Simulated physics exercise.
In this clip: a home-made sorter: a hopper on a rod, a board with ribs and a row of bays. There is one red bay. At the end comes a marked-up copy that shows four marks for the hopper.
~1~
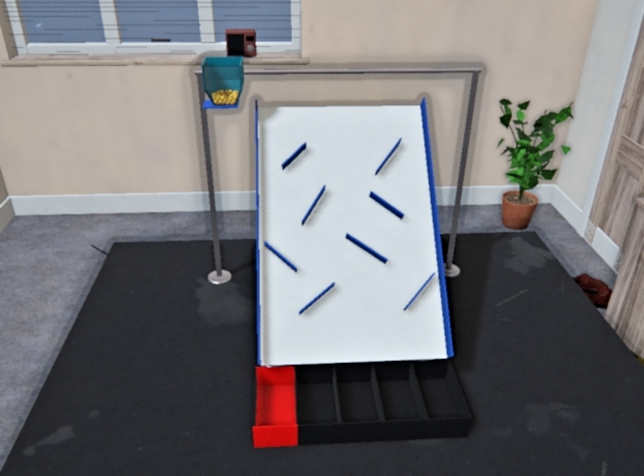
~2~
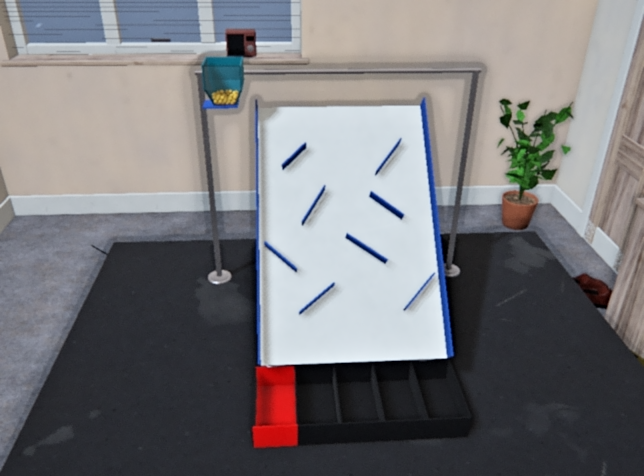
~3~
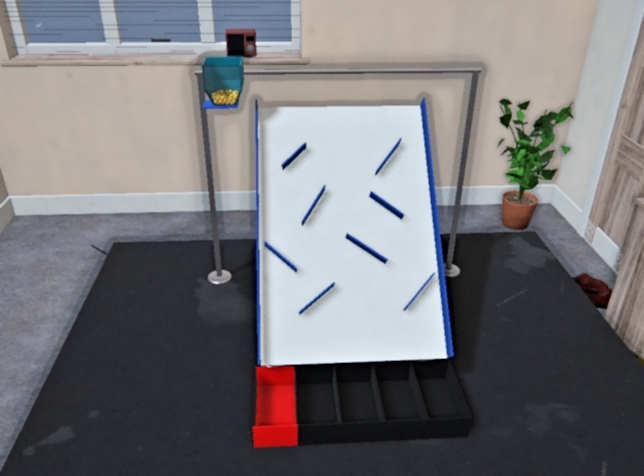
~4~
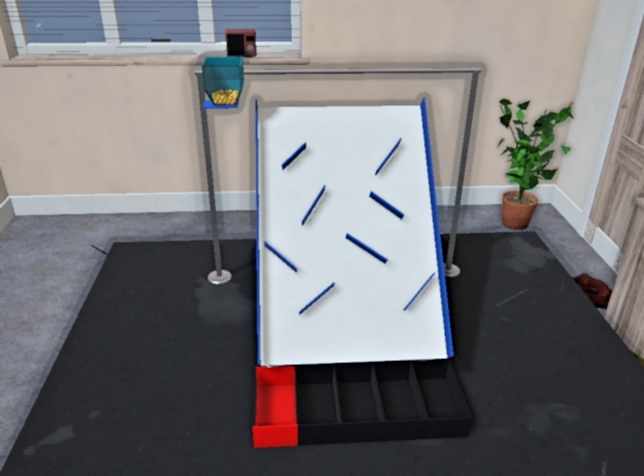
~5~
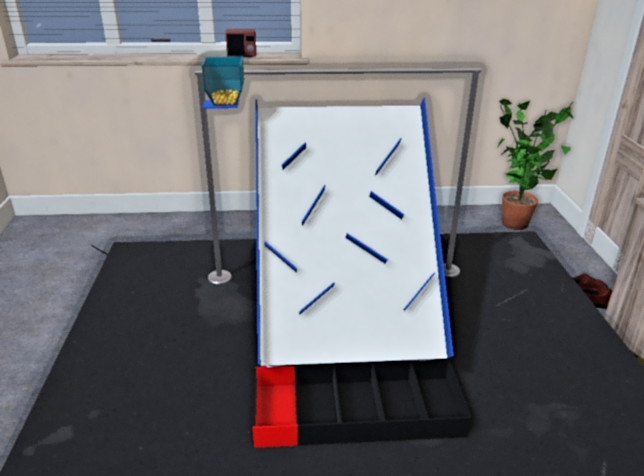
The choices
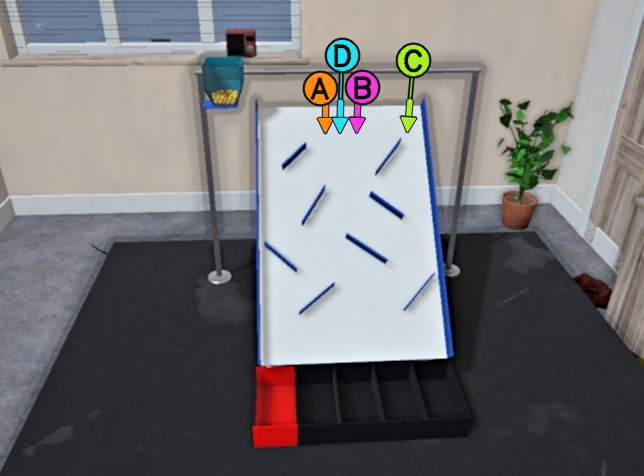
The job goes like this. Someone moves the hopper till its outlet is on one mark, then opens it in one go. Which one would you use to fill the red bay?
Choose A.
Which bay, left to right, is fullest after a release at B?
It is the fourth one.
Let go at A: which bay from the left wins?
The first.
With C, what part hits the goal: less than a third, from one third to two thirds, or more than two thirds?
Mark C gives less than a third.
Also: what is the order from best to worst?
A, D, B, C.
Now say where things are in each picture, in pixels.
The first frame shows hopper (226, 99), puffed corn balls, door shut.
The second frame shows ribs (282, 165) to (306, 142), (377, 170) to (401, 138), (302, 222) to (325, 185).
The third frame shows ribs (371, 191) to (404, 215), (265, 241) to (297, 269), (347, 233) to (388, 260).
The fourth frame shows ribs (299, 312) to (335, 282), (406, 308) to (435, 273).
The fifth frame shows red bay (275, 435), number 1 of 5 from the left.
On the marked copy, mark A meets the board at (325, 127); mark B meets the board at (356, 127); mark C meets the board at (407, 126); mark D meets the board at (340, 127).
With A, roughly half in the red bay, roughly a third in other bays, about a tenth outside the box.
With B, about a tenth in the red bay, the larger part in other bays, about a tenth outside the box.
With C, just a few in the red bay, almost all in other bays.
With D, roughly a quarter in the red bay, roughly two thirds in other bays, about a tenth outside the box.
